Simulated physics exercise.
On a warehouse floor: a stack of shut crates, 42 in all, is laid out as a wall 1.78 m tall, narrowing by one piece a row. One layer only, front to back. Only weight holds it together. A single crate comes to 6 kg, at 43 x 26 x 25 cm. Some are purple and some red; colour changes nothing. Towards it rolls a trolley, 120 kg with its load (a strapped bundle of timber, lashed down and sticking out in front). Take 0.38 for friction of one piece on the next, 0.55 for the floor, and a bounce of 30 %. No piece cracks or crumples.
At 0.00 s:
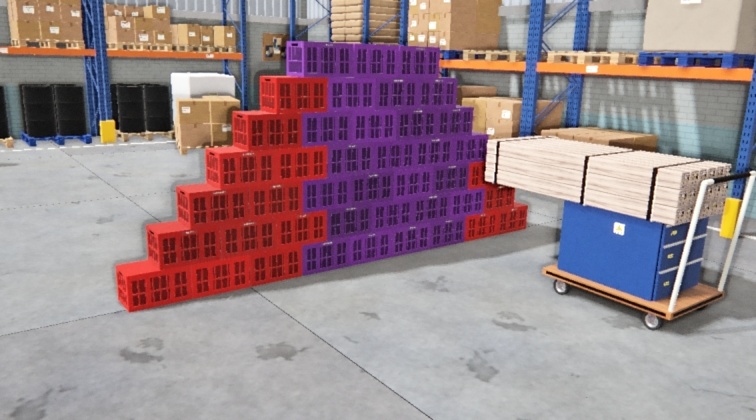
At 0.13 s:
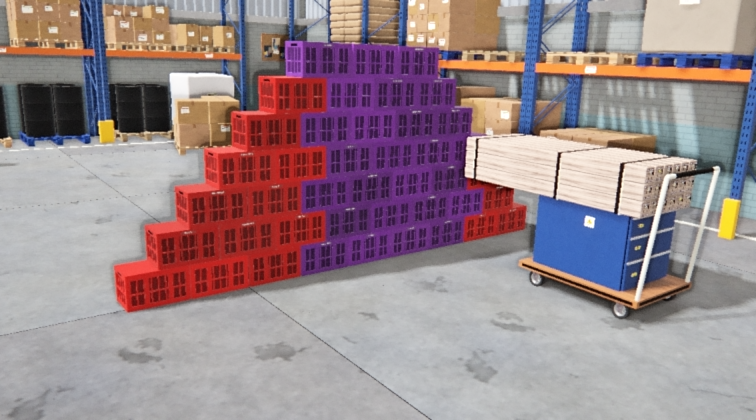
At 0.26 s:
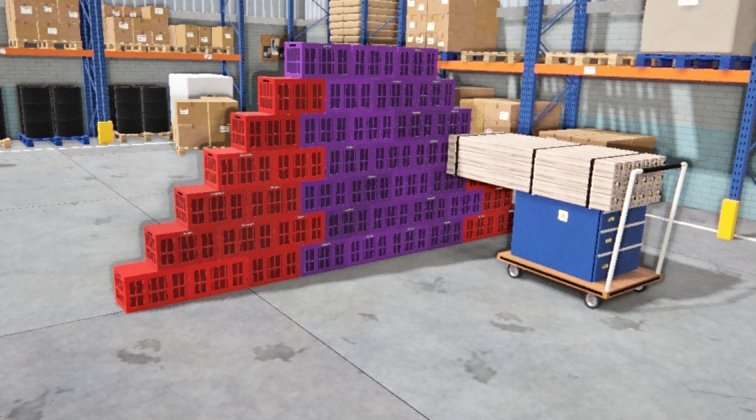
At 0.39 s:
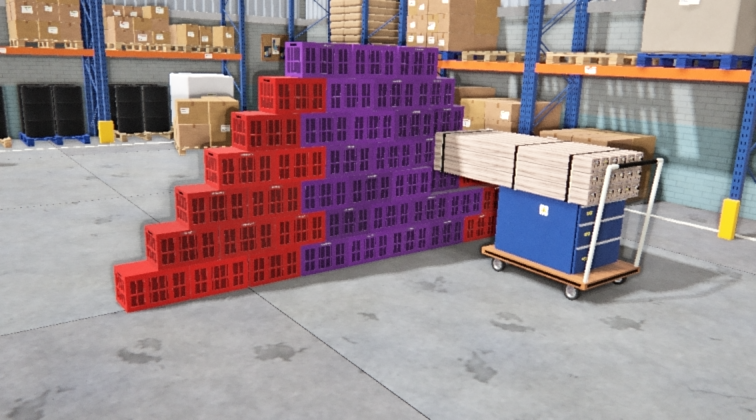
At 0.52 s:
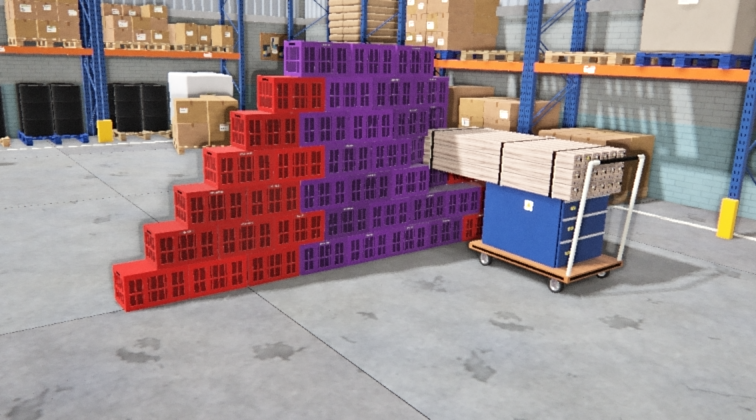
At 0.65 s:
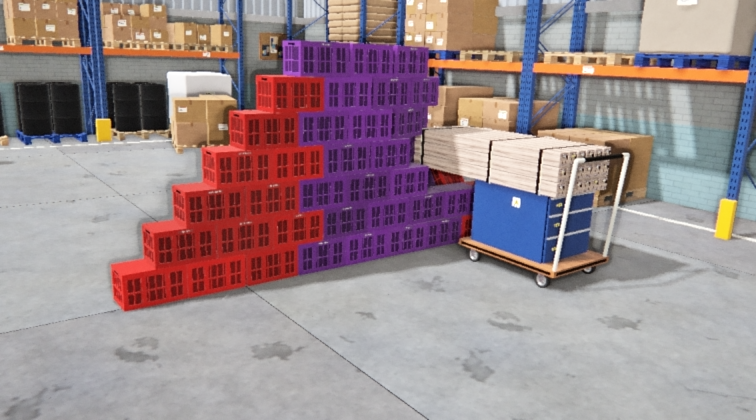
In a warehouse, a loaded trolley rolling left and pushing its strapped planks into a stepped wall of red and purple crates, shifting some.
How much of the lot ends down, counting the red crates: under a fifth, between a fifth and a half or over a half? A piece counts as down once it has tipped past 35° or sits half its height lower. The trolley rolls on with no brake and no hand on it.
Ending down: Under a fifth.
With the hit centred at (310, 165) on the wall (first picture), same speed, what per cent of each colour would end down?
In that case red 40, purple 30 per cent.
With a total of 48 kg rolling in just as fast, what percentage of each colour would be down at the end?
In that case red 10, purple 30 per cent.
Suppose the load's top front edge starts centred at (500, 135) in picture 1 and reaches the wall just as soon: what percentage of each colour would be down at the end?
Then red 10, purple 30 per cent.
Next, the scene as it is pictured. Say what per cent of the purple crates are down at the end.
Purple 30 per cent.
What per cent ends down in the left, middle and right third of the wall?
In per cent: Left 0, middle 30, right 50.
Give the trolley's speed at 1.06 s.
About 0.7 m/s.
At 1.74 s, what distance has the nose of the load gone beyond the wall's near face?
Roughly 85 cm.
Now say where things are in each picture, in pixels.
In the first frame (pixels give the middle of a visible side), load (492, 153) 52 cm short of the wall; top red crate (303, 95); top purple crate (377, 61); none has stirred.
In the second frame, load (471, 150) 31 cm short of the wall; top red crate (302, 96).
In the third frame, load (453, 147) 9 cm short of the wall; top red crate (301, 96).
In the fourth frame, load (439, 144) 9 cm into the wall's line; top red crate (302, 96); movement in 5 of them.
In the fifth frame, load (428, 142) 23 cm into the wall's line; top red crate (300, 95); movement in 11 of them.
In the sixth frame, load (419, 140) 35 cm into the wall's line; top red crate (299, 95); top purple crate (373, 61) 21 mm from its place; 1 of the 16 red crates down, 15 disturbed in all.
After 1.06 s, load 70 cm past the wall's line, still rolling; 1 of the 16 red crates down (5 of 42 in all colours); top red crate unmoved; top purple crate 6° from how it stood.
After 1.74 s, load 86 cm past the wall's line, stopped; 1 of the 16 red crates down (10 of 42 in all colours); top red crate unmoved; top purple crate 33° from how it stood, 41 cm lower.
In the end (4.1 s), load 86 cm past the wall's line, stopped; 1 of the 16 red crates down (10 of 42 in all colours); top red crate unmoved; top purple crate upside down. That is 6 per cent. From the last view, middles, top red crate near (290, 93), top purple crate near (254, 217).
